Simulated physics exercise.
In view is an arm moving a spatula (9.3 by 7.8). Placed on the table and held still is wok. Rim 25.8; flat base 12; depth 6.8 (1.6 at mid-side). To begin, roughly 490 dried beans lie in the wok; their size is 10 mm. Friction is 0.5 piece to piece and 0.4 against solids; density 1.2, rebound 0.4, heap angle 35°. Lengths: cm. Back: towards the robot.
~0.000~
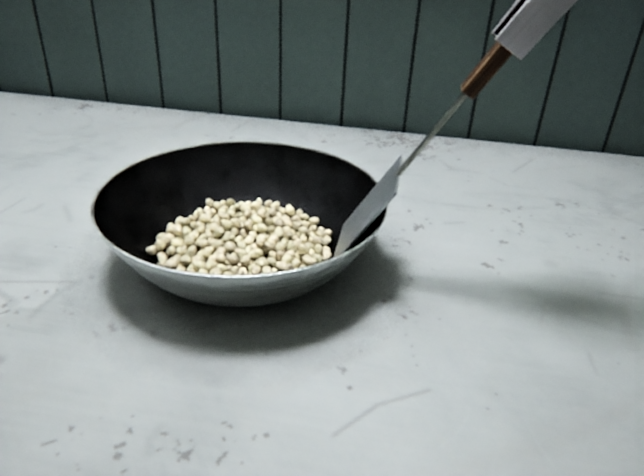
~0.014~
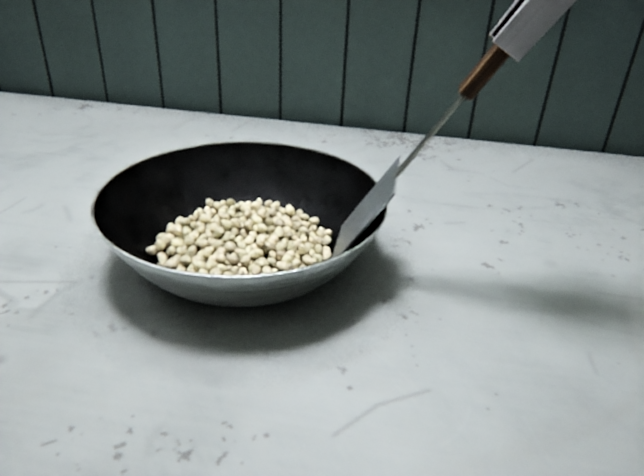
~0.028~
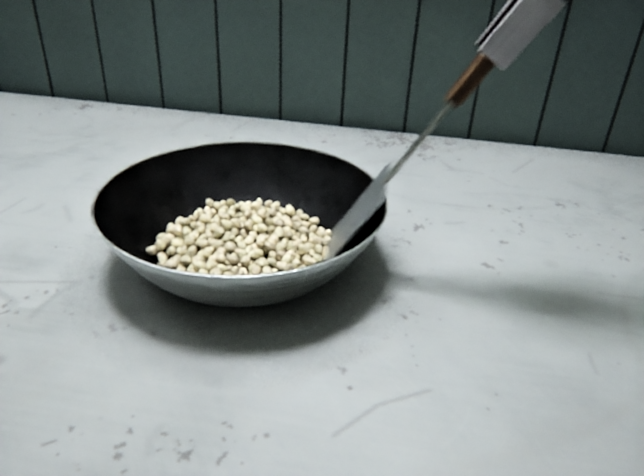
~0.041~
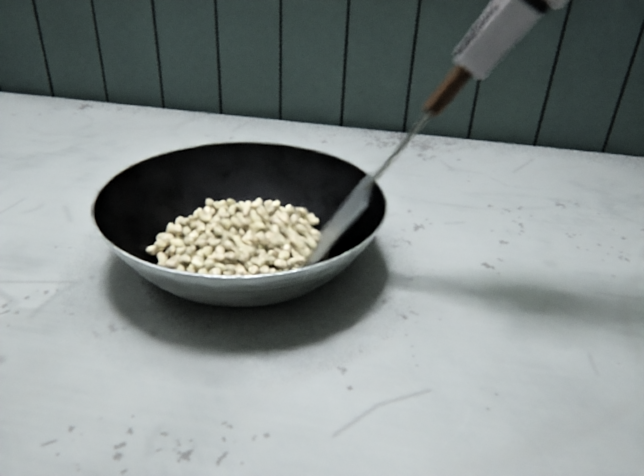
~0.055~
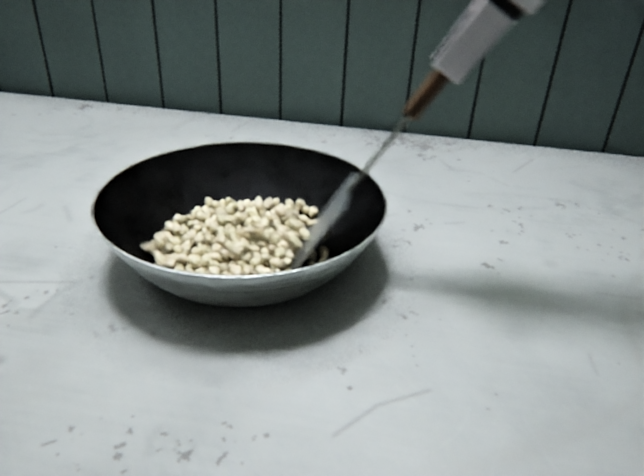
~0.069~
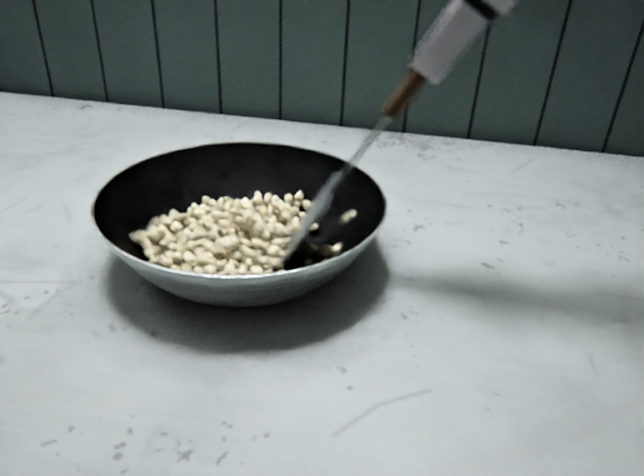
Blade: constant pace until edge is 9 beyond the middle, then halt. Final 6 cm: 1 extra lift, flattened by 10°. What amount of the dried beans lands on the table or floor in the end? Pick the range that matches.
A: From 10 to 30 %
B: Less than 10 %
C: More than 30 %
Answer: C.
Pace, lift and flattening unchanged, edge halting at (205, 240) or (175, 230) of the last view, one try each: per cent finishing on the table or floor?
Some 0 and 15 per cent.
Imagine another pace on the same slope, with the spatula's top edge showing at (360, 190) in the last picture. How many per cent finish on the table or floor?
Near 20 in a hundred.
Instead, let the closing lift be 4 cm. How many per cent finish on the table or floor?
I'd say close to 30 per cent.
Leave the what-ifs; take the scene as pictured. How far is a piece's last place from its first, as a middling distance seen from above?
Distance: Around 7 cm.
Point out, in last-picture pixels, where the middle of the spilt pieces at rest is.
It ends up around (17, 221).
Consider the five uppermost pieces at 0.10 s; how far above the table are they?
I'd put them at about 8 centimetres above the table.
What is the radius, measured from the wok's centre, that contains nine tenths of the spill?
Distance from centre: Approx. 35 cm.
By 0.10 s, sloping 59°, highest piece 10 above the table; 487 in the wok, 1 on the blade or in flight.
By 0.14 s, sloping 56°, highest piece 14 above the table; 487 in the wok, 1 on the blade or in flight.
By 0.35 s, sloping 49°, highest piece 14 above the table; 300 in the wok, 18 on the table or floor, 170 on the blade or in flight.
By 1.40 s, sloping 49°, highest piece 8 above the table; 298 in the wok, 190 on the table or floor.
Final count, 298 in the wok, 190 on the table or floor. That is 39 % on the table or floor.
